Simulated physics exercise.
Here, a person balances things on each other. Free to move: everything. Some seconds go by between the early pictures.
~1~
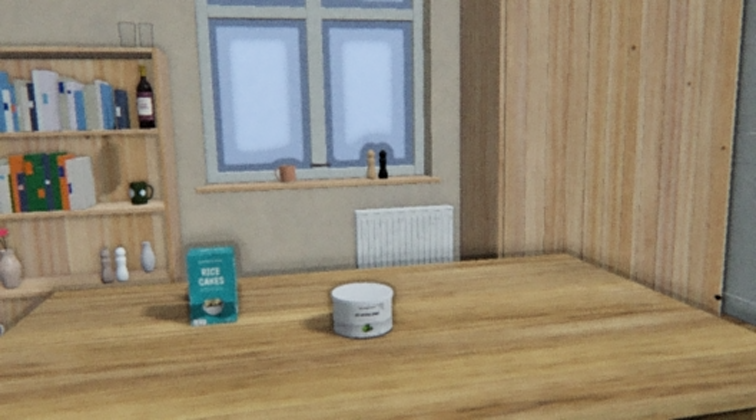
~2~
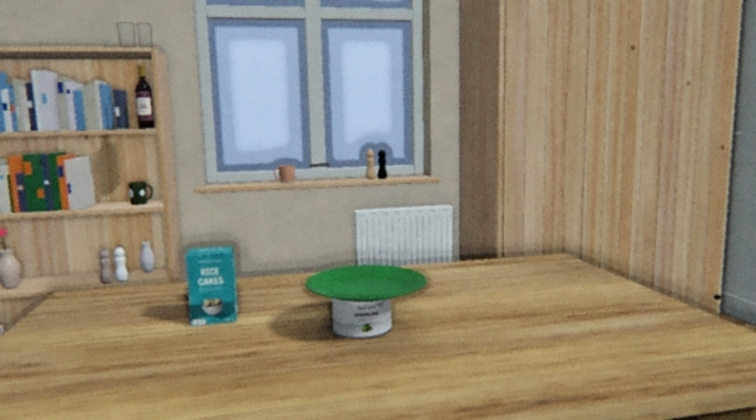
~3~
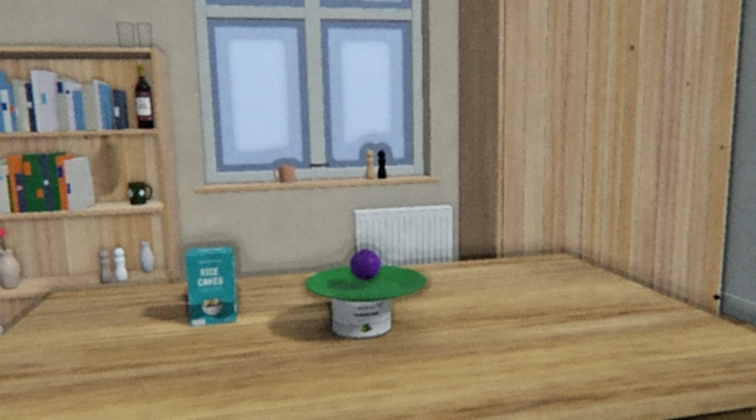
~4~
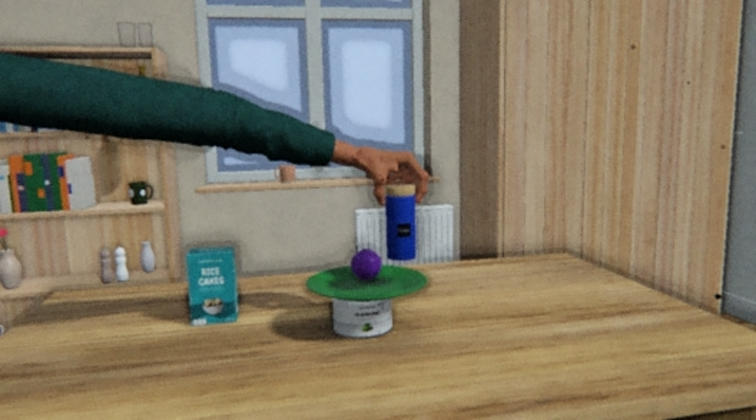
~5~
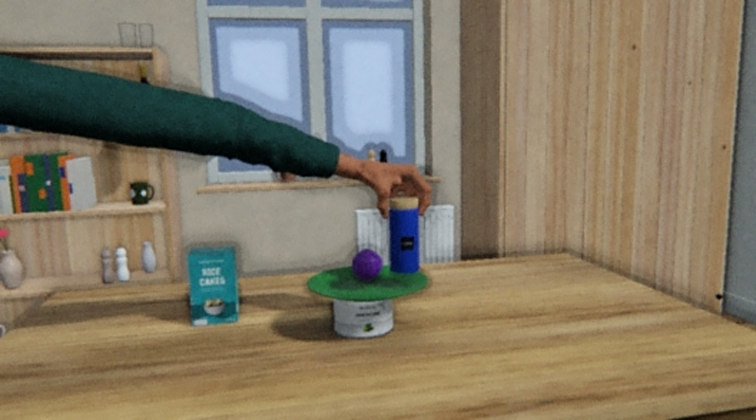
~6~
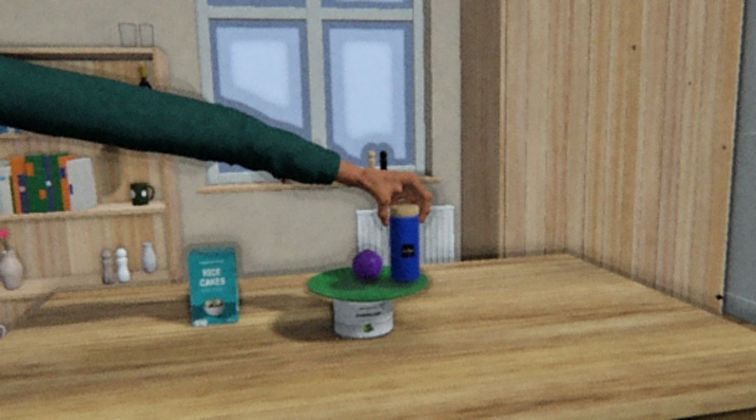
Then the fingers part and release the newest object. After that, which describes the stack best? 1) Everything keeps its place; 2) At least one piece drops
Option 1: Everything keeps its place.
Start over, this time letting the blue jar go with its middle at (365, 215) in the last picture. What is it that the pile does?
In the end the pile crashes down.
Then, 0.20 s after the last picture, nothing has stirred.
Then, 0.50 s after the last picture, blue jar resting near (404, 242).
At rest, all 6 in place. Seen from the same camera at the end, blue jar near (404, 242). The pile keeps its balance.
